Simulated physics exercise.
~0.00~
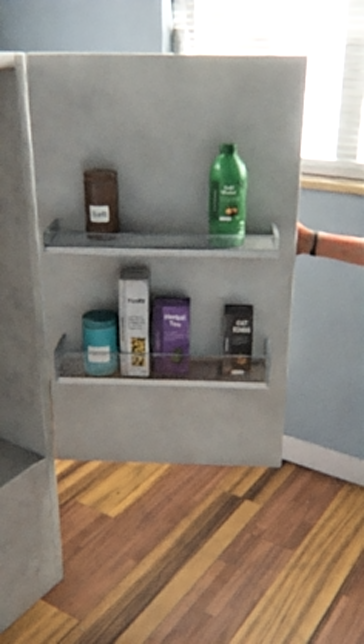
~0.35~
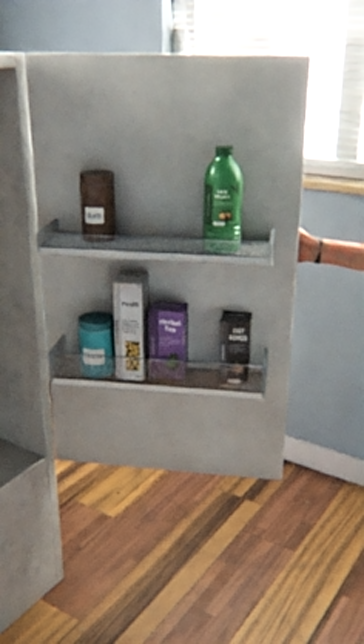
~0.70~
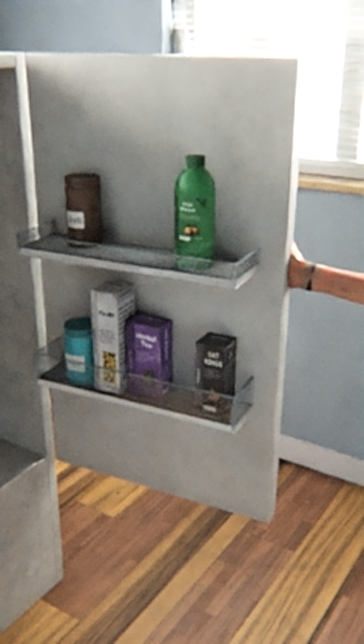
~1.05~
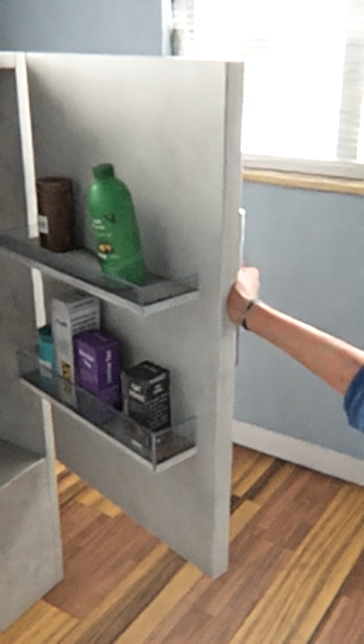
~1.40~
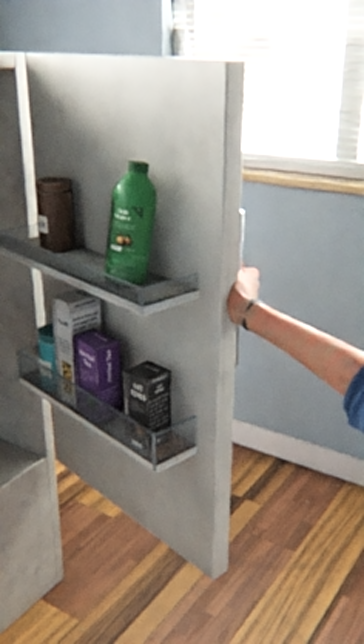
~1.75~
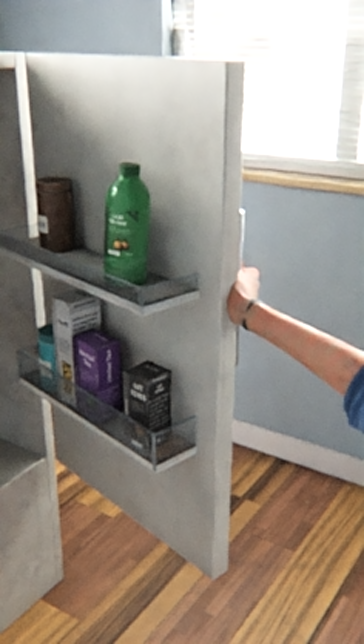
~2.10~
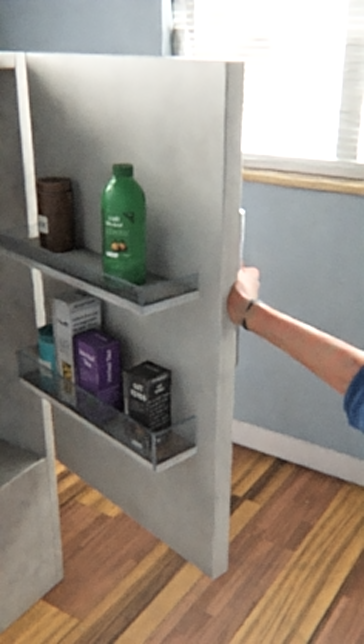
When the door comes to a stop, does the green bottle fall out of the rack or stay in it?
The green bottle stays in the rack. It tilts and rocks back when the door stops, then settles standing on the upper rack.
